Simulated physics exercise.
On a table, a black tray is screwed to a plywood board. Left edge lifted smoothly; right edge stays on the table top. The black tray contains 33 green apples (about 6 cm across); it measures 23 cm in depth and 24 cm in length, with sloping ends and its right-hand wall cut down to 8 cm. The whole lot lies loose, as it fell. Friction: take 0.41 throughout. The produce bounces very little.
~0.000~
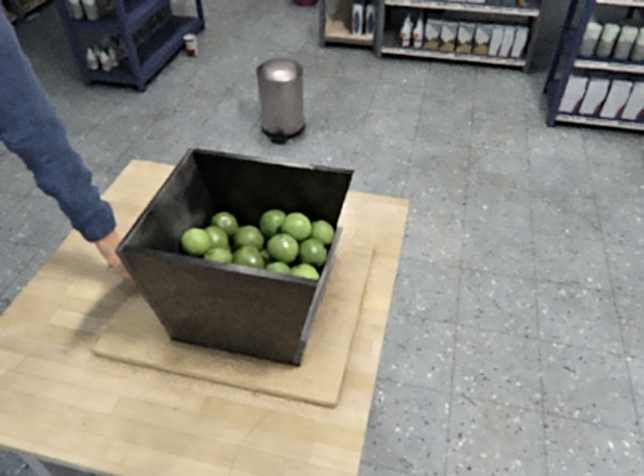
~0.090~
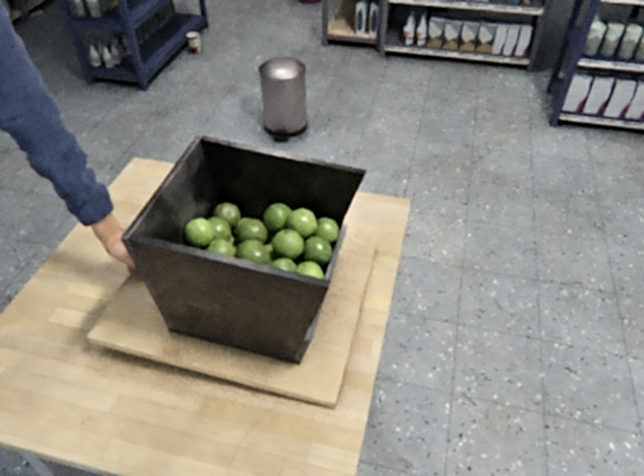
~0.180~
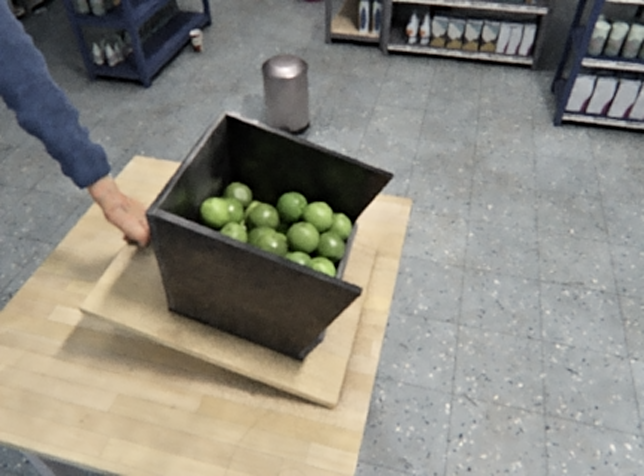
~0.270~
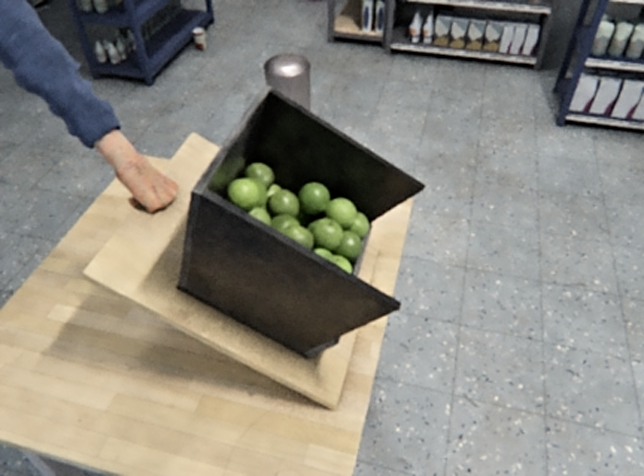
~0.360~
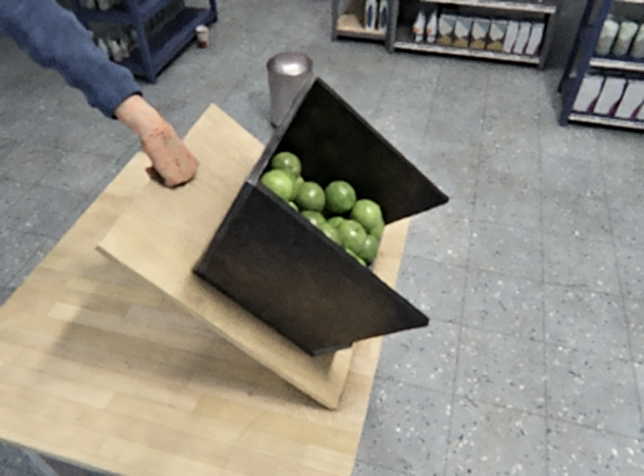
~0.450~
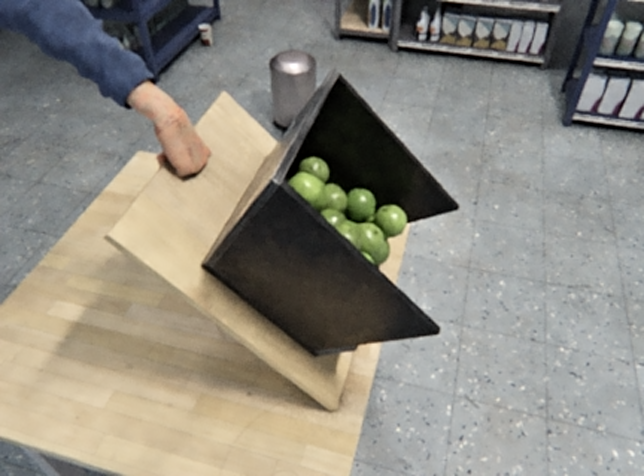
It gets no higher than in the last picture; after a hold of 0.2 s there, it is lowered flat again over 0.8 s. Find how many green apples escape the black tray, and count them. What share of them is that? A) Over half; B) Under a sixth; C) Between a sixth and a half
The answer is C.
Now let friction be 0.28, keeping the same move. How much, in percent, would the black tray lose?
Then the black tray sheds 20 per cent of its load.
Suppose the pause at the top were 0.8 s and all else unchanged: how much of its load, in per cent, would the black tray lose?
The black tray would shed 20 percent of its load.
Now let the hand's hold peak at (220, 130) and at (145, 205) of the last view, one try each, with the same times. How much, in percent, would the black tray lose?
Black tray: 50 %, then 0 %.
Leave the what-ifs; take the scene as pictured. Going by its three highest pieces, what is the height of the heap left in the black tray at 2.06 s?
Roughly 12 cm.
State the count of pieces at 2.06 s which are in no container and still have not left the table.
I'd put it at close to 0.
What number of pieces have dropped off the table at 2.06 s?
The number is close to 10.
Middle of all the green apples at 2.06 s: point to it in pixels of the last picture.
Centre: Around (276, 287) px.
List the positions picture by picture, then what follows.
In the first frame (places track the rim corner closest to us here; the camera moves round a little), black tray (318, 283); tipped 0°; all still inside.
The second frame shows black tray (331, 284); tipped 5°.
The third frame shows black tray (363, 291); tipped 16°.
The fourth frame shows black tray (401, 306); tipped 29°.
The fifth frame shows black tray (430, 322); tipped 40°.
The sixth frame shows black tray (440, 331); tipped 45°; all still inside.
After 0.71 s, tilt 44°; the black tray is down by 4 of 33.
After 1.03 s, tilt 24°; the black tray is down by 10 of 33.
After 1.48 s, tilt 0°; the black tray is down by 10 of 33.
Final count (at 2.06 s), the black tray is down by 10 of 33. Asked share, 10 of 33, 30 per cent.
